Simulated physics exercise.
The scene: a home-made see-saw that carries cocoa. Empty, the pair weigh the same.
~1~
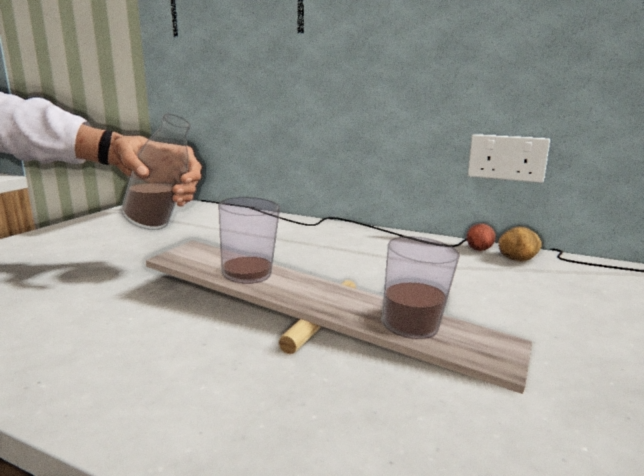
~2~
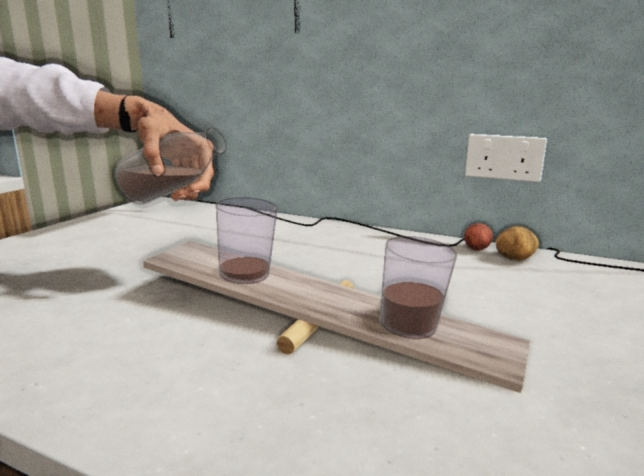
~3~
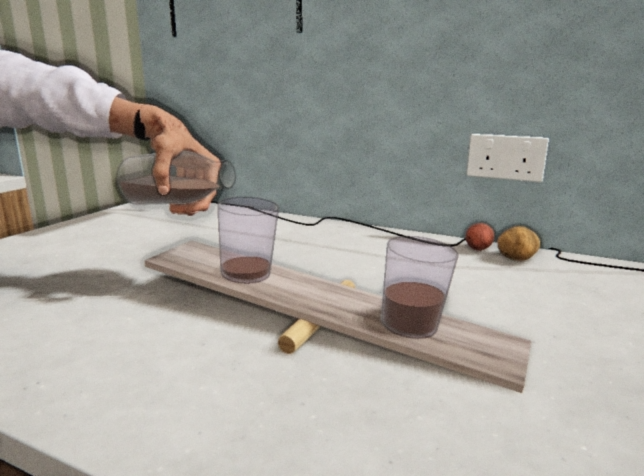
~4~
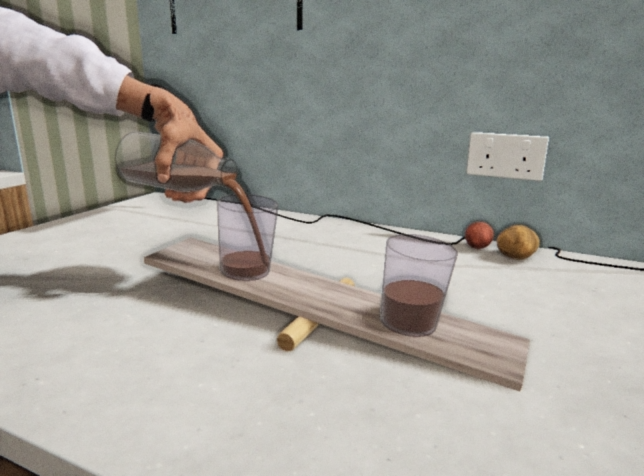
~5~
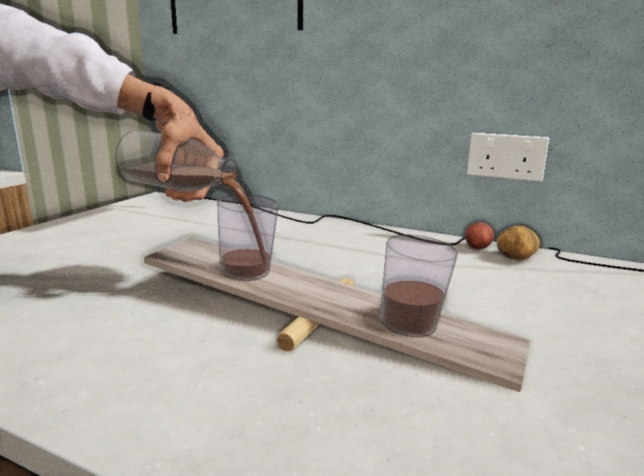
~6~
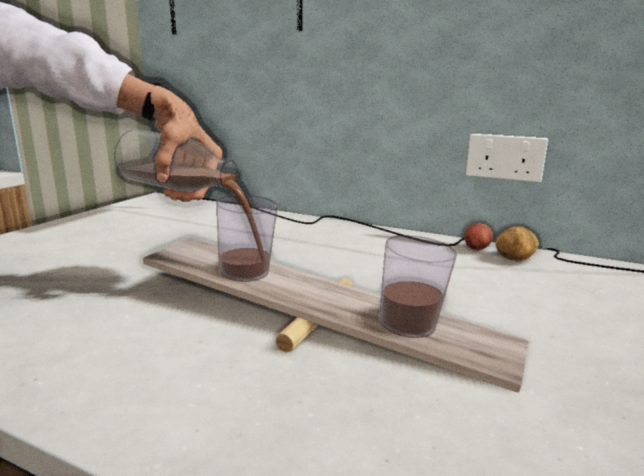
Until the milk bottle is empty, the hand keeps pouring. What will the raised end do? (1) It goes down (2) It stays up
It goes down.
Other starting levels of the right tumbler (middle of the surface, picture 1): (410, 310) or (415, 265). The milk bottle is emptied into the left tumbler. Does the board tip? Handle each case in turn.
Result, in order: It tips; it stays put.
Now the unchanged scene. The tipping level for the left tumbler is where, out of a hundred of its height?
Around 35 %.
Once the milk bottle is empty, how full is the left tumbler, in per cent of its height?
Near 55 in a hundred.
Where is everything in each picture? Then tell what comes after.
In the first frame, the milk bottle is picked up; milk bottle (161, 169) tipped 30° with all of its load; left tumbler (248, 238) nearly empty, raised; right tumbler (417, 285) about a third full, on the low side.
In the second frame, the milk bottle leans over the left tumbler; rolling pin (289, 342); left tumbler nearly empty, surface at (244, 266).
In the third frame, the milk bottle leans over the left tumbler; milk bottle (181, 178) tipped 80° with all of its load; left tumbler (247, 238) nearly empty.
In the fourth frame, the cocoa is flowing; rolling pin (289, 339); left tumbler nearly empty, surface at (246, 260); right tumbler about a third full, surface at (413, 292).
In the fifth frame, the cocoa is flowing; milk bottle (182, 164) tipped 95° with nearly all of its load; left tumbler (247, 235) nearly empty.
In the sixth frame, the cocoa is flowing; rolling pin (288, 340); left tumbler nearly empty, surface at (244, 257); right tumbler about a third full, surface at (412, 293).
Next, the left tumbler is about a third full; the board has swung over, and that end is down.
After that, the left tumbler is about half full; the board has swung over, and that end is down.
Finally, the left tumbler is about half full; the board has swung over, and that end is down.
